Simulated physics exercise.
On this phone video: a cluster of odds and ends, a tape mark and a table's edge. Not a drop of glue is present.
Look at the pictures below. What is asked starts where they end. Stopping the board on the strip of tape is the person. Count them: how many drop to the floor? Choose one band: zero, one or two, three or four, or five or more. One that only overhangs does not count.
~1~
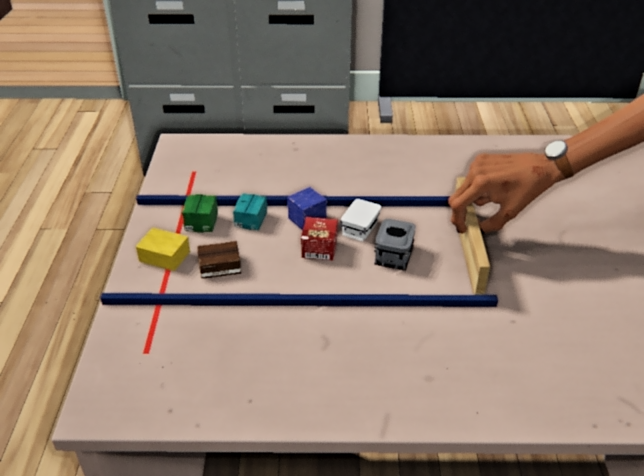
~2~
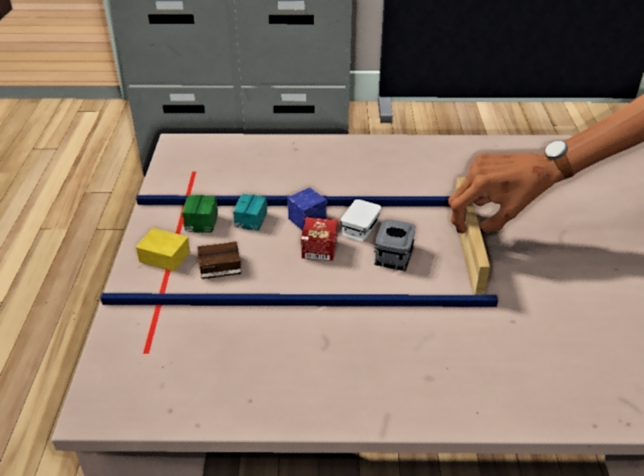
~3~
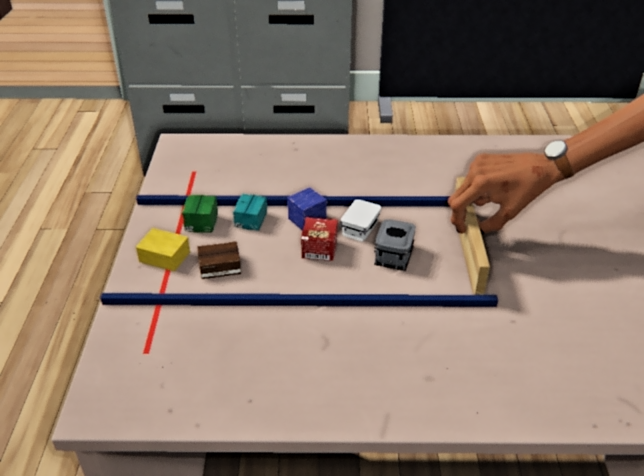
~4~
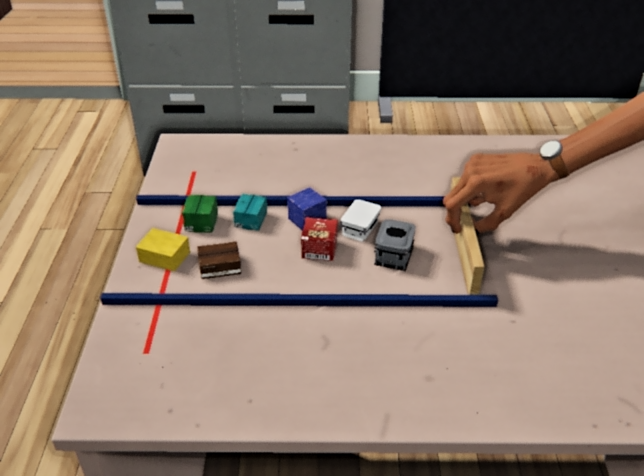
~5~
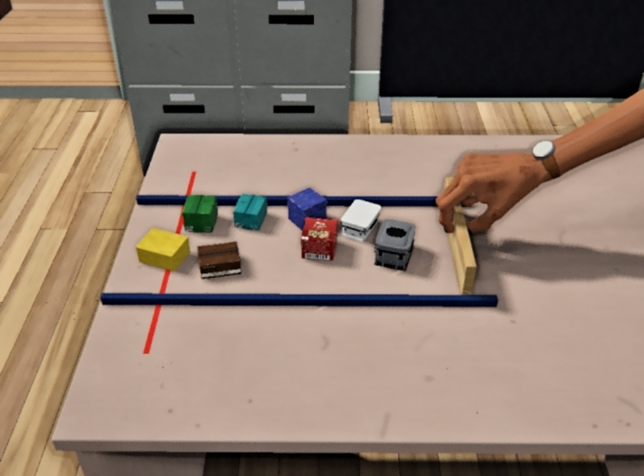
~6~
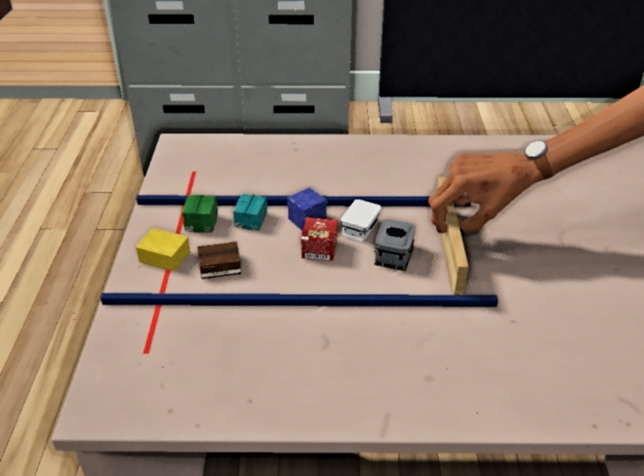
Three or four.
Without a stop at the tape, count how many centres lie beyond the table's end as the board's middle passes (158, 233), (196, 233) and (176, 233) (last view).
5; 2; 3.
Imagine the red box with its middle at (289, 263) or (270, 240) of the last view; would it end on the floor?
At the first place it rests in place, and at the second it rests in place.
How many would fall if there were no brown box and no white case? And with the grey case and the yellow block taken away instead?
The first try gives 2, the second gives 2.
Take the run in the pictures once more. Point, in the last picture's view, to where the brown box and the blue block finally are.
Final positions - brown box around (148, 278), blue block around (141, 204).
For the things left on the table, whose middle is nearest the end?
That would be the red box, the foremost.
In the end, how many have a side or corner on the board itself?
Total: 3.
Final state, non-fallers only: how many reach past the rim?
Expected count: 2.
Soon after, none off yet; yellow block at rest near (164, 250); green box at rest near (200, 213); brown box at rest near (219, 260).
In the end, the number that fall off is three or four; gone, turquoise box, green box and yellow block.
